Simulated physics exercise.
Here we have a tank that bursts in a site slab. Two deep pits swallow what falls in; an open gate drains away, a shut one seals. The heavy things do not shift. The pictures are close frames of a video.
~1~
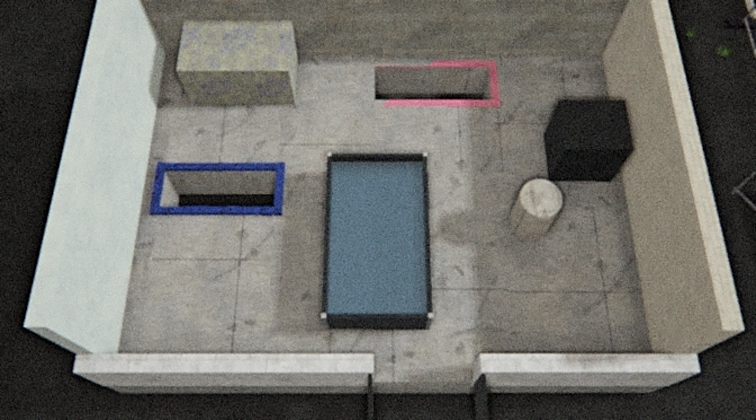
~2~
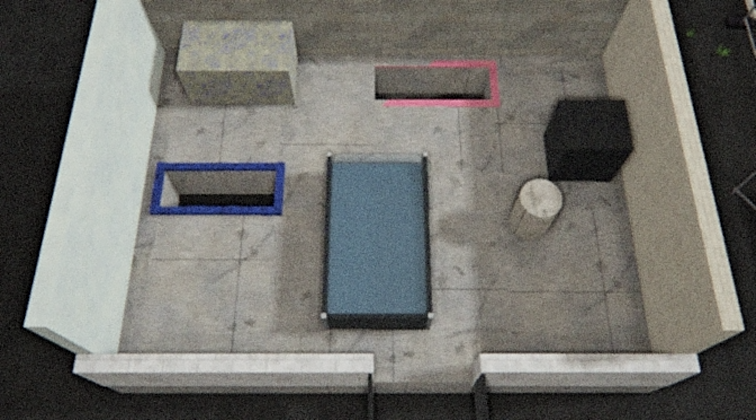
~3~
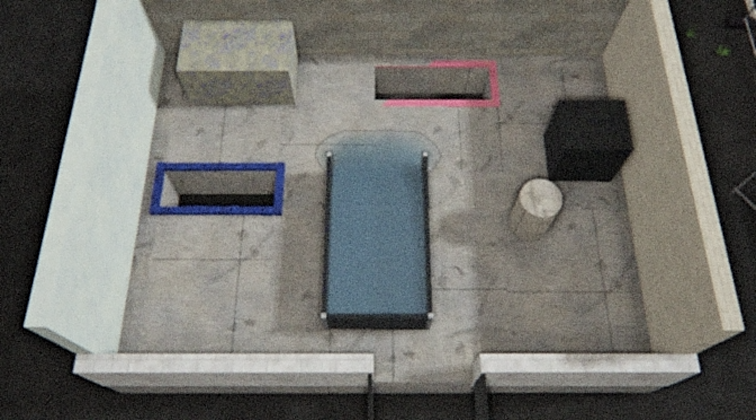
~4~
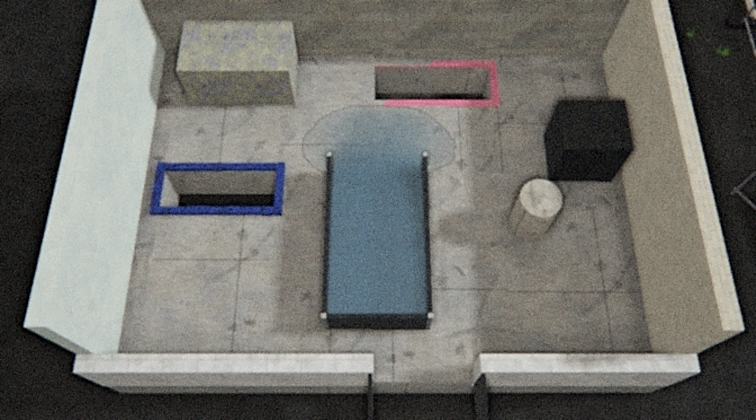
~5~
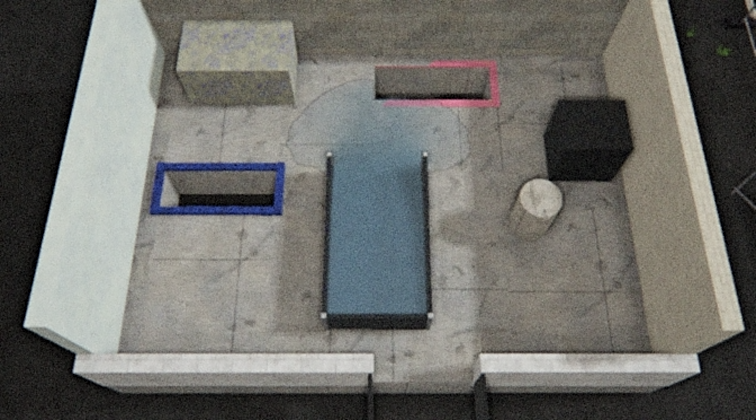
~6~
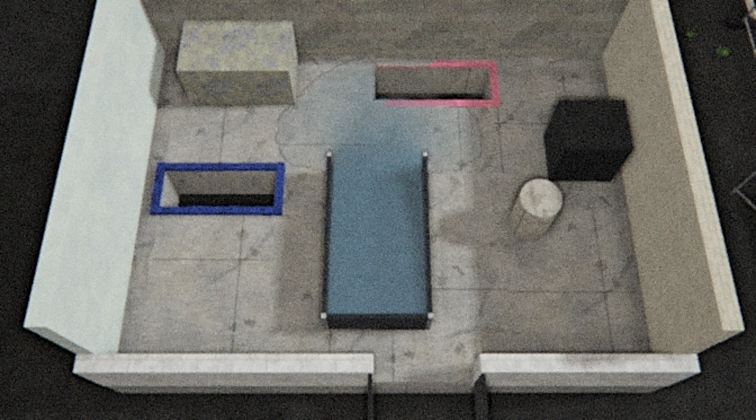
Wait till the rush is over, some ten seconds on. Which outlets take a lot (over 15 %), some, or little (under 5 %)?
One by one: The gate takes under 5 %; the blue pit takes under 5 %; the pink pit takes over 15 %.
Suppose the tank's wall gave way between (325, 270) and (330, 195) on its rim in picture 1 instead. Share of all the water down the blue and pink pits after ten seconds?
Roughly, in per cent: Blue 8, pink 6.
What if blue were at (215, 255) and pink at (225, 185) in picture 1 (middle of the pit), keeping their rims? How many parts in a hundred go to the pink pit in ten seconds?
Parts in a hundred: Pink 15.
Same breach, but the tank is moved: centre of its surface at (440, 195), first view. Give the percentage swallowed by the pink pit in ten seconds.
In per cent: Pink 80.
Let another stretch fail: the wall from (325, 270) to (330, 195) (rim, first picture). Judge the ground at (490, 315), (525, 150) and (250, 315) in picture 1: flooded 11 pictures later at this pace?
One after the other: Dry, clear, awash.
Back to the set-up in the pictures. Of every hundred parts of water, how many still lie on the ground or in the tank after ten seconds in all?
About 34 per cent.
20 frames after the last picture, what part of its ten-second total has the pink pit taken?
Some 60 per cent.
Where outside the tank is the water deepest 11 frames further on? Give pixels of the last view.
Close to (330, 79).
A moment on, water covers 15 % of the floor; the gate 0 %, the blue pit 0 %, the pink pit 10 %.
Next, water covers 20 % of the floor; the gate 0 %, the blue pit 0 %, the pink pit 22 %.
Then, water covers 25 % of the floor; the gate 0 %, the blue pit 0 %, the pink pit 41 %.
Later, water covers 30 % of the floor; the gate 0 %, the blue pit 0 %, the pink pit 58 %.
In the end, water covers 45 % of the floor; the gate 0 %, the blue pit 0 %, the pink pit 66 %.
